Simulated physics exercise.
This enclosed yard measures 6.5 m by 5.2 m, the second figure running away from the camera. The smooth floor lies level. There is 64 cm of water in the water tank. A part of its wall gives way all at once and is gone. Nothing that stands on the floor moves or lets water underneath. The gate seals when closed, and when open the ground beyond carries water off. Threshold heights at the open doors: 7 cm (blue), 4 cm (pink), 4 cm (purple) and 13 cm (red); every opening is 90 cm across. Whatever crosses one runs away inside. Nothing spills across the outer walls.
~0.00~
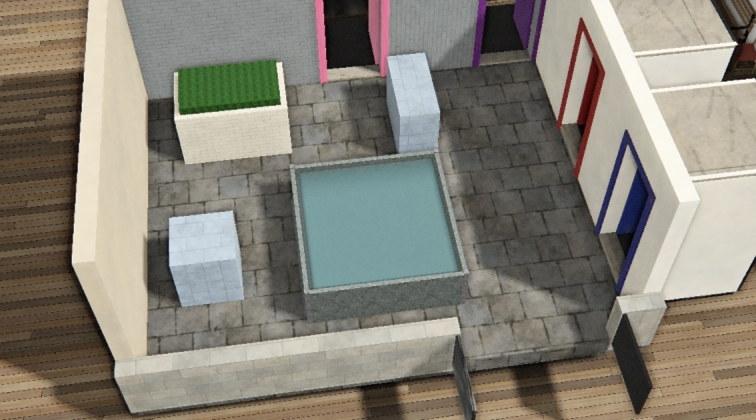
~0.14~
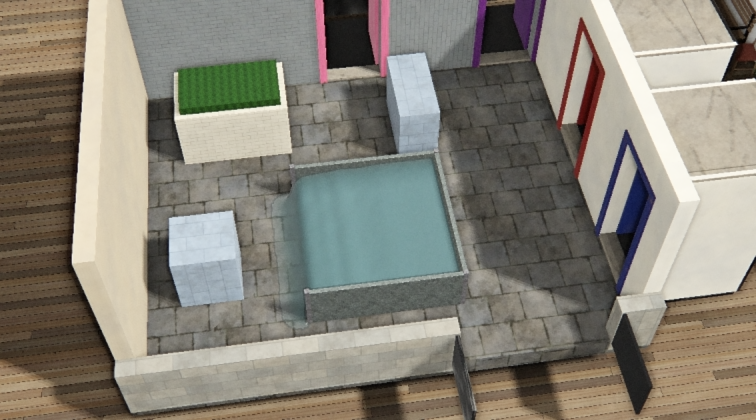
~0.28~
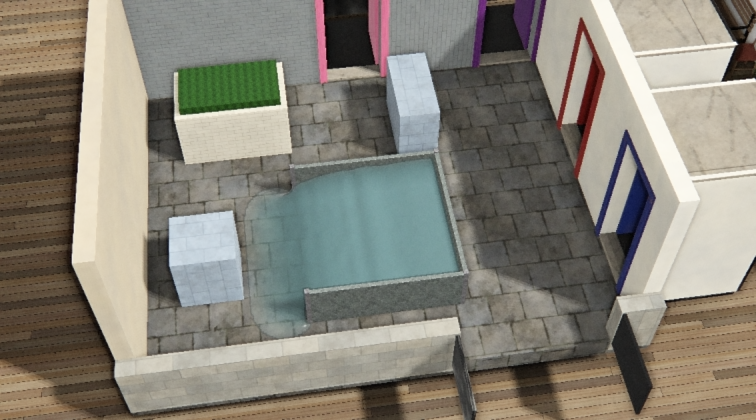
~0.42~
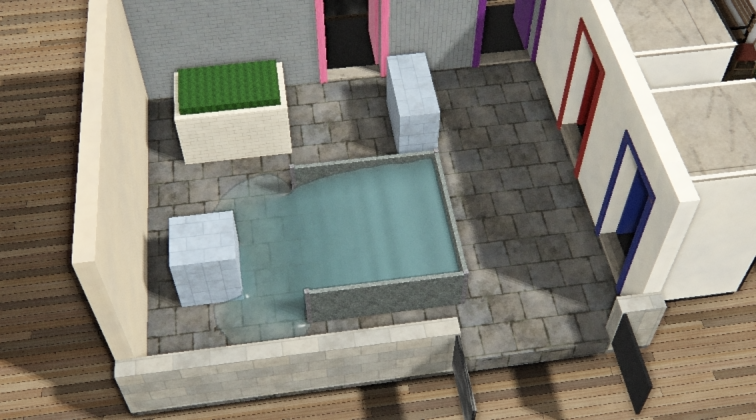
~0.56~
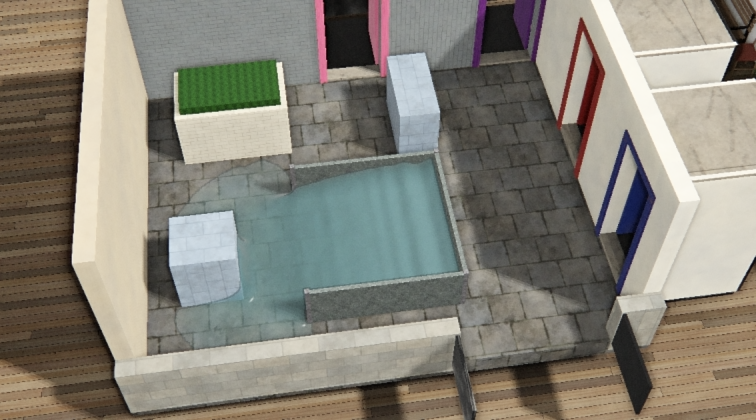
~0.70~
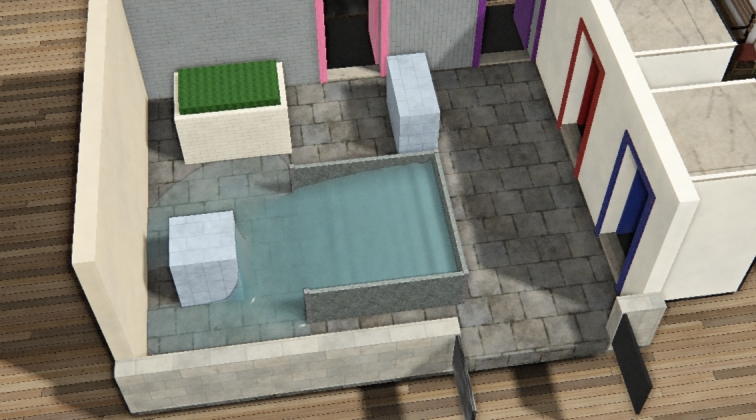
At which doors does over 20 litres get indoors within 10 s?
Door by door: At the blue door it does not reach the limit; at the pink door it goes over the limit; at the purple door it goes over the limit; at the red door it does not reach the limit.
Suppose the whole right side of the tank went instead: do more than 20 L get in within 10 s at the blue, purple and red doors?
Against that limit: Blue over, purple past it, red above.
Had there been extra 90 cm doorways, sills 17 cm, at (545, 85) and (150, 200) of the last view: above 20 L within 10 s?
In turn: Under, over.
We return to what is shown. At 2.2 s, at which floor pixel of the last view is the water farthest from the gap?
Near (149, 100).
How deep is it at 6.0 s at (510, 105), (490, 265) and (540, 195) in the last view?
About 3, 0 and 1 cm.
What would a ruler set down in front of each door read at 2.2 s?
Depths in cm: Blue 0, pink 0, purple 0, red 0.
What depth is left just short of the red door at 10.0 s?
Some 7.0 cm.
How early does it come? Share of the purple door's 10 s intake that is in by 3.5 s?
About 0 per cent.
After 1.4 s water covers 25 % of the floor and is deepest (46 cm) near (251, 270); blue door not reached, pink door not reached, purple door not reached, red door not reached.
After 2.2 s water covers 35 % of the floor and is deepest (42 cm) near (160, 99); blue door not reached, pink door not reached, purple door not reached, red door not reached.
After 3.5 s water covers 50 % of the floor and is deepest (32 cm) near (172, 130); blue door not reached, pink door 8 cm at the sill, 0 L in, purple door not reached, red door not reached.
After 6.0 s water covers 85 % of the floor and is deepest (18 cm) near (378, 77); blue door 7 cm at the sill, 2 L in, pink door 8 cm at the sill, 11 L in, purple door 8 cm at the sill, 4 L in, red door 9 cm at the sill, 0 L in.
After 10.0 s water covers 100 % of the floor and is deepest (14 cm) near (148, 292); blue door 7 cm at the sill, 5 L in, pink door 8 cm at the sill, 67 L in, purple door 7 cm at the sill, 40 L in, red door 7 cm at the sill, 0 L in.
